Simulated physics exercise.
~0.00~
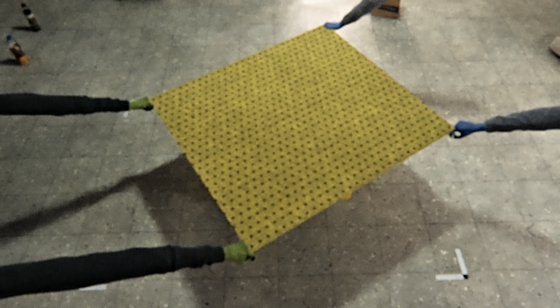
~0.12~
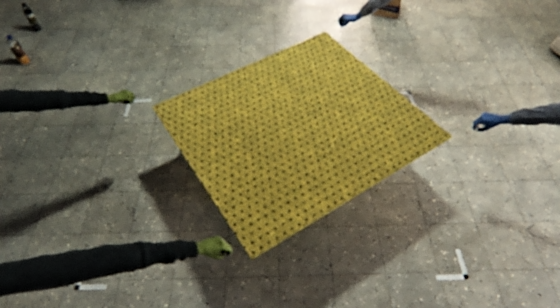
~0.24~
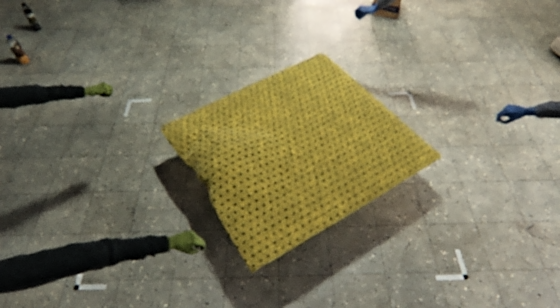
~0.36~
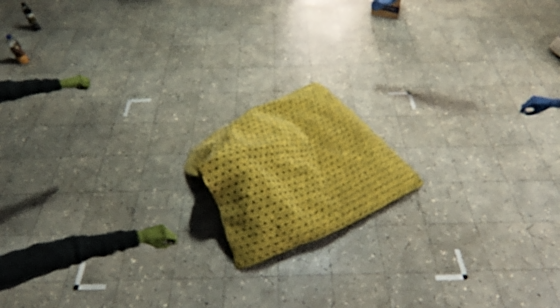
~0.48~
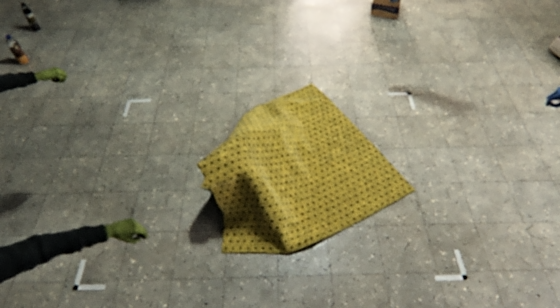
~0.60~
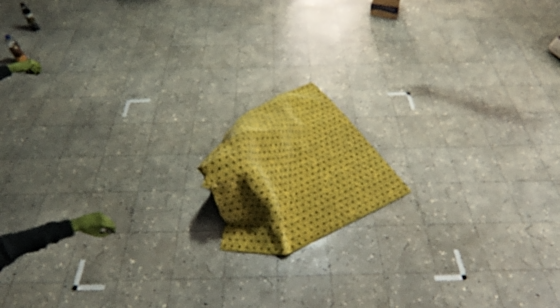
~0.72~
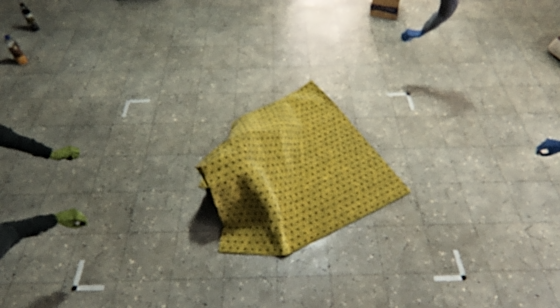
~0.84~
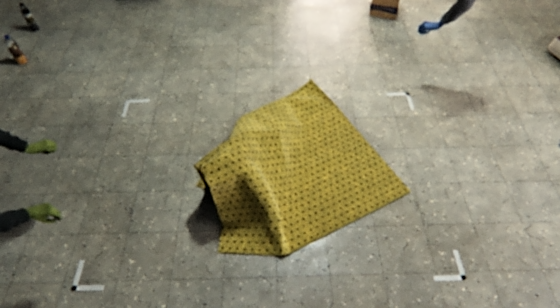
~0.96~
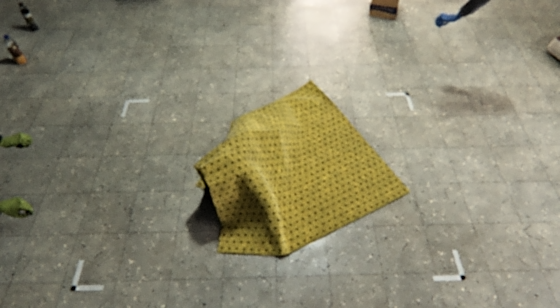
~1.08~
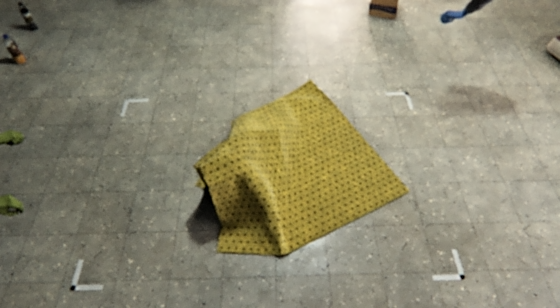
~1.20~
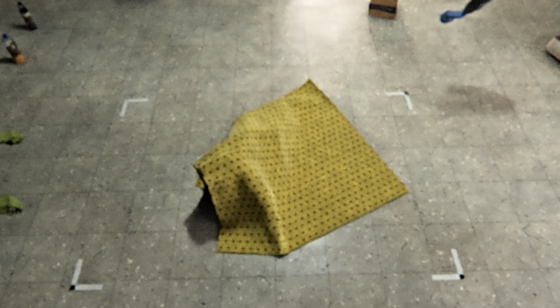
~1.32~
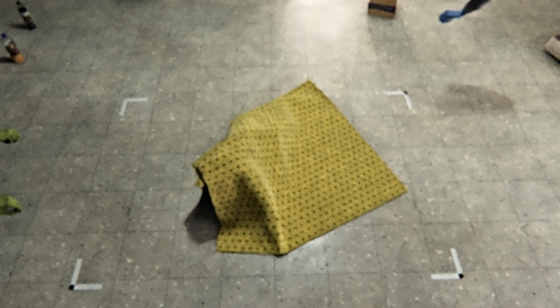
A grey tiled shop floor is seen from above at a slant, the view swaying very slightly, with white corner marks on the tiles and small bottles at the upper left. Two green-gloved hands on the left and two blue-gloved hands on the right hold a yellow dust sheet with a dark pattern level above the floor. They let go, and the sheet drops, its left side buckling over something upright hidden beneath. It settles into a peaked, creased heap, flatter towards the right, with a dark gap at its left edge. The hands draw back towards the edges, and the sheet lies still.
